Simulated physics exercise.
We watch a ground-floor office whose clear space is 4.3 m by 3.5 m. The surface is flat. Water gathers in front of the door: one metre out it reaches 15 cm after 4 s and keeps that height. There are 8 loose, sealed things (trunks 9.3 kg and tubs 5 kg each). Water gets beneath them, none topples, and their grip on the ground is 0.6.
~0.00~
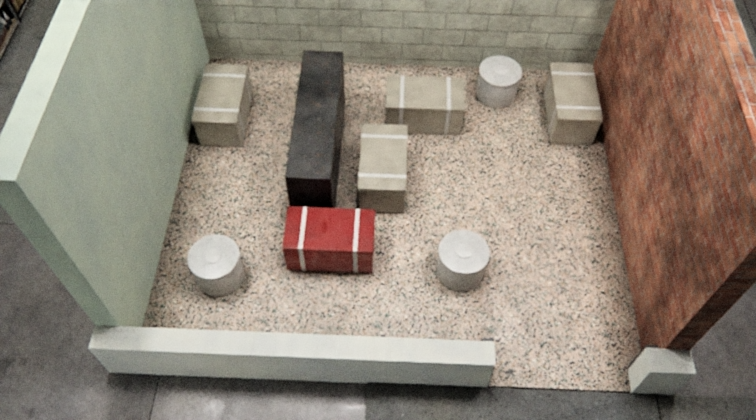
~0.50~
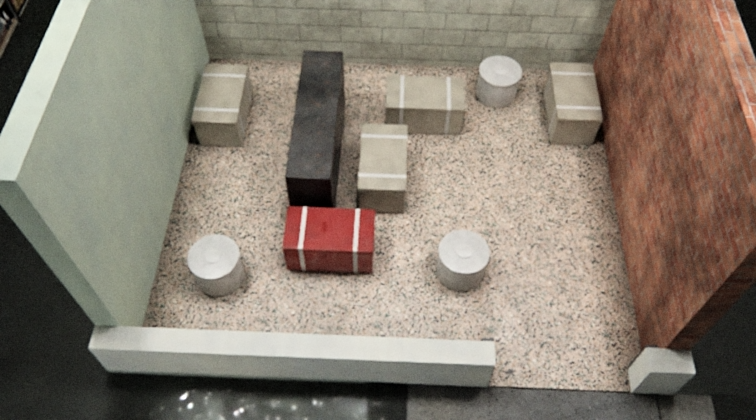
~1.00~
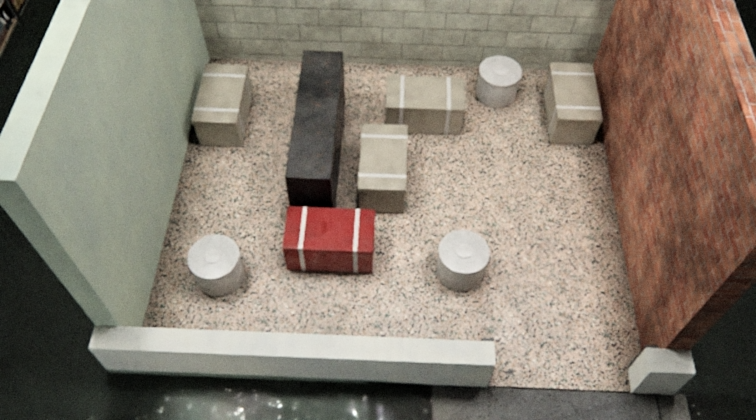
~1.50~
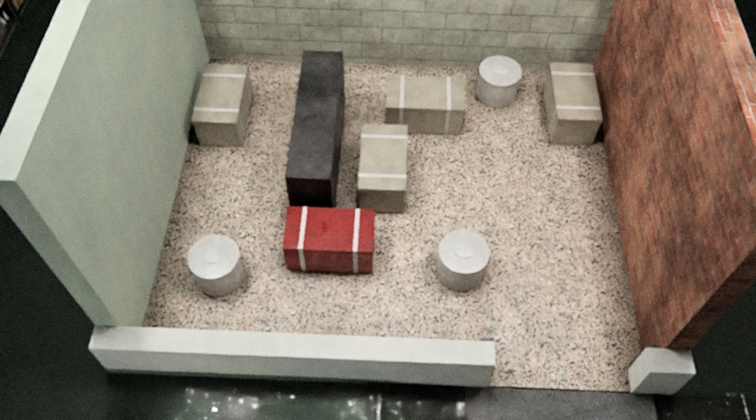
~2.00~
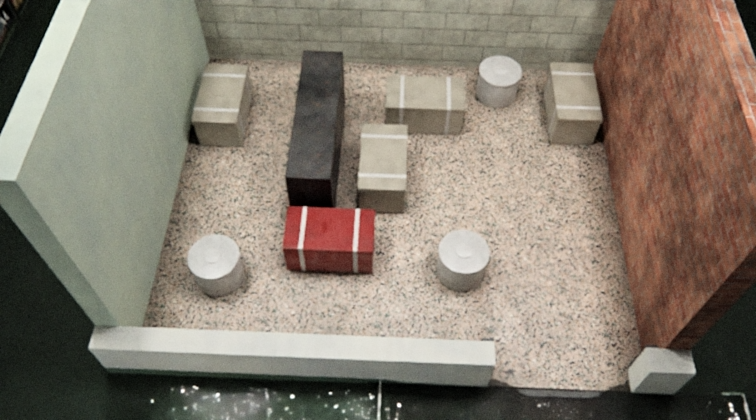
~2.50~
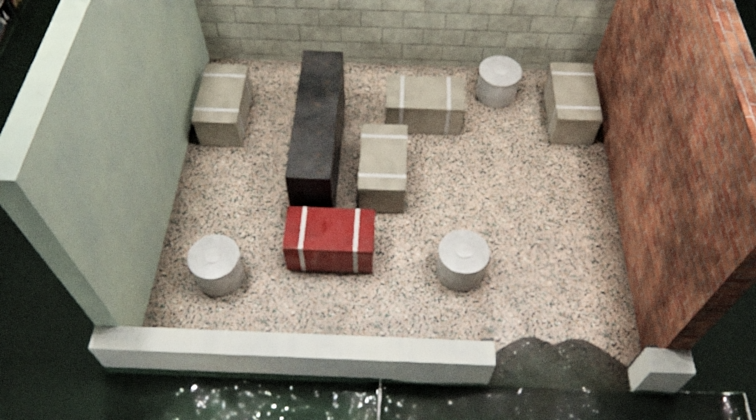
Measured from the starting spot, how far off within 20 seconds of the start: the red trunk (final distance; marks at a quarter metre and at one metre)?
Red trunk moves a short way.
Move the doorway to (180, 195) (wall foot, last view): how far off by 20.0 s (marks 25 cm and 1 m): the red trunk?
Then the red trunk ends far away.
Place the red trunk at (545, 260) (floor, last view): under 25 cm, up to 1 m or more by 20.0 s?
It ends far away.
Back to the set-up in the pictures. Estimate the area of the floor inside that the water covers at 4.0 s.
Some 2.5 m2.
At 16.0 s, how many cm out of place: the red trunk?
Roughly 50 cm by then.
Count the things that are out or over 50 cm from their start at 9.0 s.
By then 3.
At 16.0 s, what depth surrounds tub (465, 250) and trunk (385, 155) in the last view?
Roughly 7 and 9 cm.
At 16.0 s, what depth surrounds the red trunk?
Roughly 7 cm.
After 4.0 s the red trunk is near (330, 229), 0.0 m from its start, aground; 0 afloat.
After 9.0 s the red trunk is near (330, 229), 0.0 m from its start, aground; 5 afloat.
After 16.0 s the red trunk is near (282, 251), 0.5 m from its start, afloat; 8 afloat.
After 20.0 s the red trunk is near (285, 283), 0.7 m from its start, afloat; 8 afloat.
